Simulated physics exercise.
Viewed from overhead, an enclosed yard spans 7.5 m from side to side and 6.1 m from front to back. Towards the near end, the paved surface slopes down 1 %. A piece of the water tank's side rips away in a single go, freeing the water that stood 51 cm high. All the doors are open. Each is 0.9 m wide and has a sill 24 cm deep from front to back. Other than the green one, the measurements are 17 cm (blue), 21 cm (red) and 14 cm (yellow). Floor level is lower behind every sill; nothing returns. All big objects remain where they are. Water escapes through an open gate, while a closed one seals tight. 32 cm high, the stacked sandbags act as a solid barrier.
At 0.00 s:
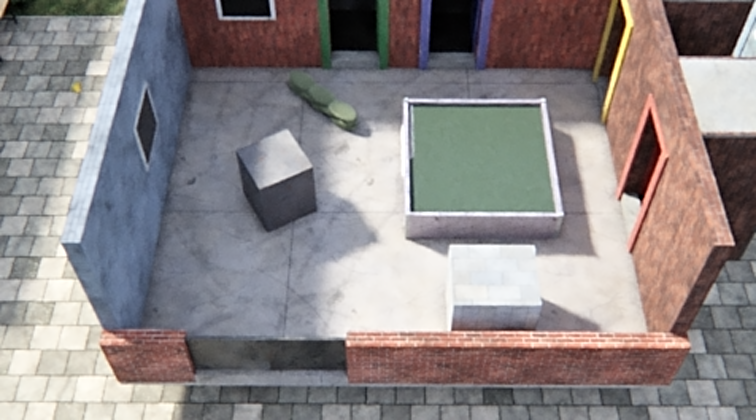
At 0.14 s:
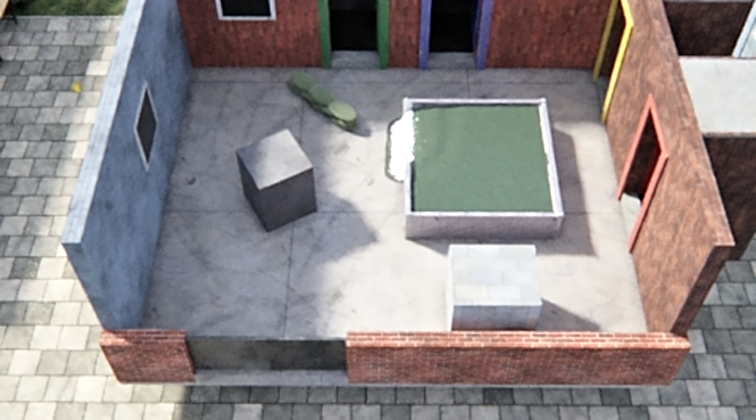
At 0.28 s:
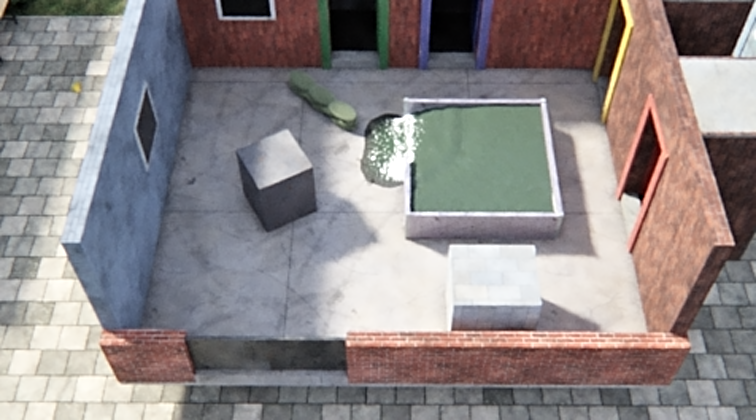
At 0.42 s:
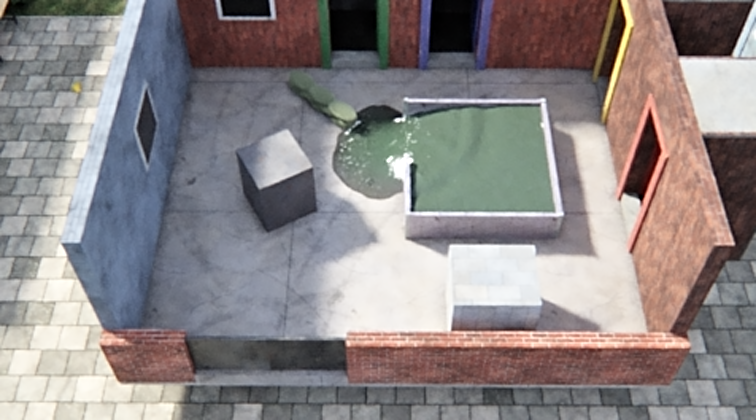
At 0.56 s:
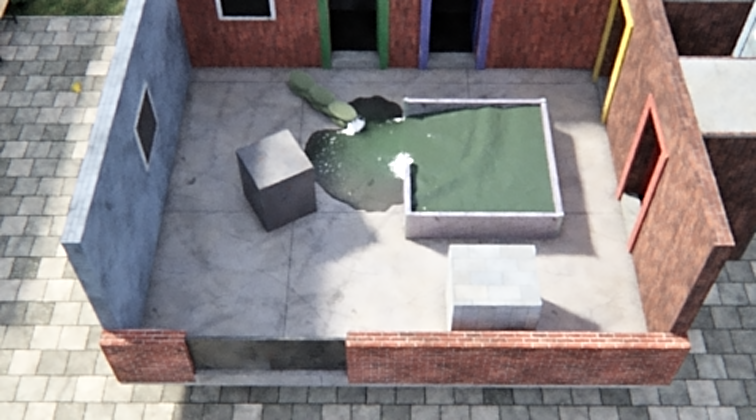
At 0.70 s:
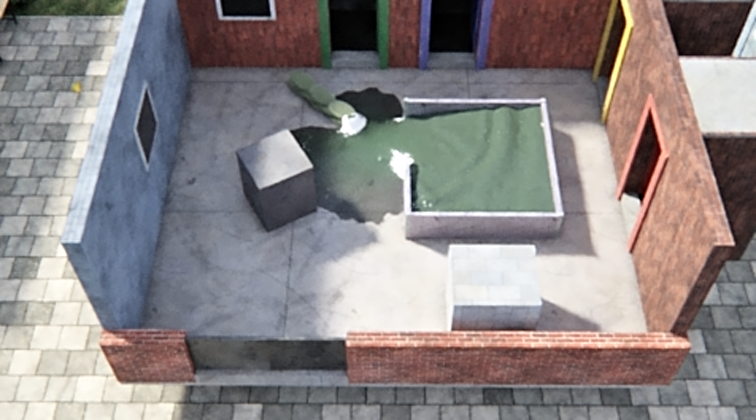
A walled yard with a pale paved floor is seen from high above by a still camera, with brick walls and a blue-grey wall on the left. A white-rimmed tank of green water sits right of centre, near a dark grey block, a pale block, green sandbags and green, purple, yellow and red doorways. Water bursts from the tank's left side, foams, and spreads leftward across the floor around the sandbags and dark block.
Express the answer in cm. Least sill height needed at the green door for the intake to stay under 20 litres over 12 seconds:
17 cm or so.
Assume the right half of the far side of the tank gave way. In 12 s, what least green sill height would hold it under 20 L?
Then roughly 9.5 cm.
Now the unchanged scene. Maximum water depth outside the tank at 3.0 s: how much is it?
I'd put it near 28 cm.
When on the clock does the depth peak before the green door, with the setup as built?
At about 2.4 s.
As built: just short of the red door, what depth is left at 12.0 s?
Depth: Near 6.5 cm.
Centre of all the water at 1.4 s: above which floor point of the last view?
Near (442, 172).
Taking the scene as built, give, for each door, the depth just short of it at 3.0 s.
Depths in cm: Green 18, blue 2, red 0, yellow 0.
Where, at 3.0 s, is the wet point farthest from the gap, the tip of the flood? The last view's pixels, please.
Somewhere near the pixel (142, 327).
After 1.4 s water covers 20 % of the floor, deepest (38 cm) near (354, 130); it has not reached the green door.
After 3.0 s water covers 40 % of the floor, deepest (28 cm) near (299, 178); 18 cm at the green door, 6 litres in over its 20 cm sill.
After 12.0 s water covers 95 % of the floor, deepest (12 cm) near (260, 360); 6 cm at the green door, 7 litres in over its 20 cm sill.
At the green door as built, the water arrived by 1.5 s and peaked near 20 cm at 2.4 s.
With a sill of 14 cm, 37 litres would have come in within the 12 s; with 19 cm, 10 litres. So under 20 litres takes about 17 cm.
